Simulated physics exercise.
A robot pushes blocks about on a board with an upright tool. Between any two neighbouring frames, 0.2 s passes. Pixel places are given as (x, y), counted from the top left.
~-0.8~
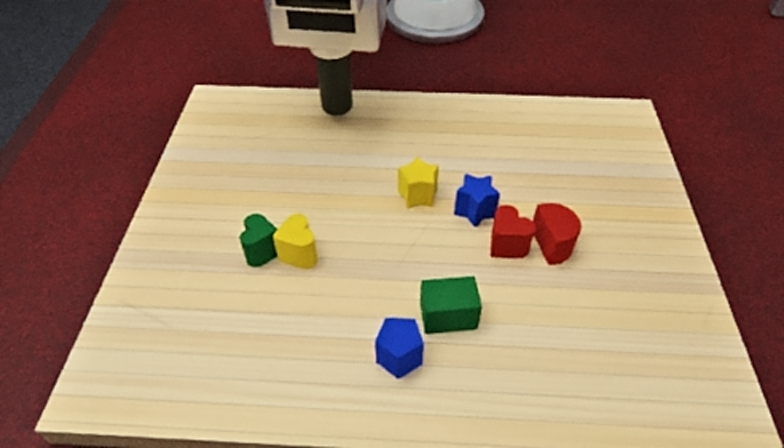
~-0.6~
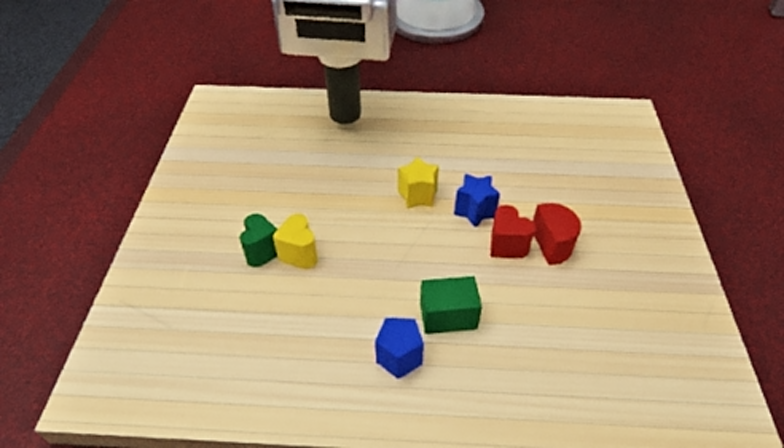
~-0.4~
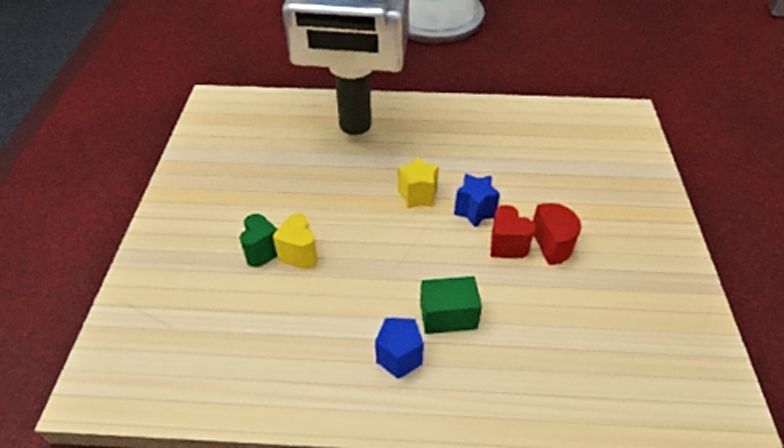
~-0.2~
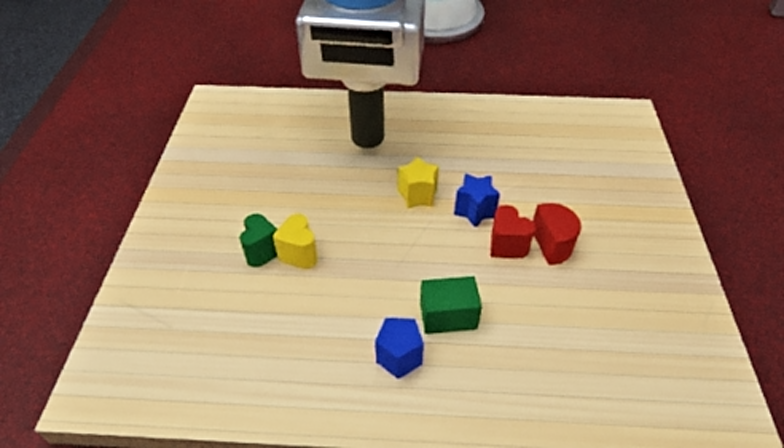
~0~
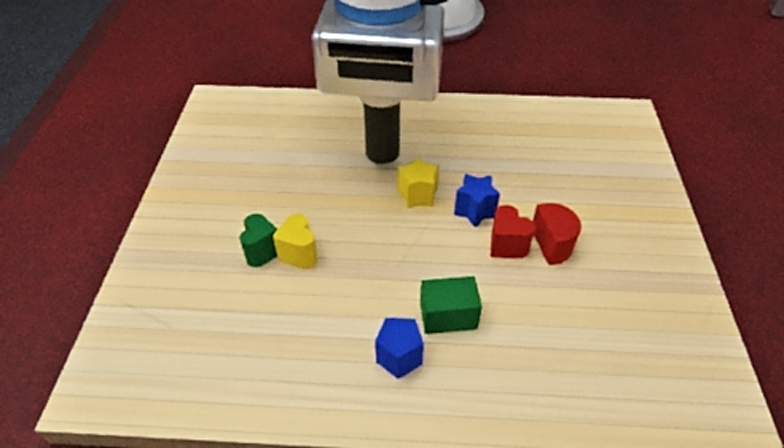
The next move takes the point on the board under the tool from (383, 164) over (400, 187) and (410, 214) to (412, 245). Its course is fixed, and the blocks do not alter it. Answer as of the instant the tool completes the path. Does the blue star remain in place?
Yes.
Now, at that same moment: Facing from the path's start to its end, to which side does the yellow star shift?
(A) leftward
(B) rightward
The correct letter is A.
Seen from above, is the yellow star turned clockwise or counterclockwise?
The block spins anticlockwise.
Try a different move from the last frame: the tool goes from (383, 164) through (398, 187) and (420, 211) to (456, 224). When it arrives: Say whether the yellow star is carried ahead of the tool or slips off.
It stays on the tool's front.
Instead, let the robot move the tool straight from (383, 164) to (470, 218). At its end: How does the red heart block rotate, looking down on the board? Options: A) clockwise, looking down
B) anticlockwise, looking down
The correct letter is A.
What follows on the original path. One third of the way, tool at (401, 178); yellow star at (428, 178).
Two thirds of the way, tool at (411, 205); yellow star at (446, 197), turned 40° anticlockwise.
At the end, tool at (412, 236); yellow star at (448, 200), turned 60° anticlockwise; blue star unmoved.
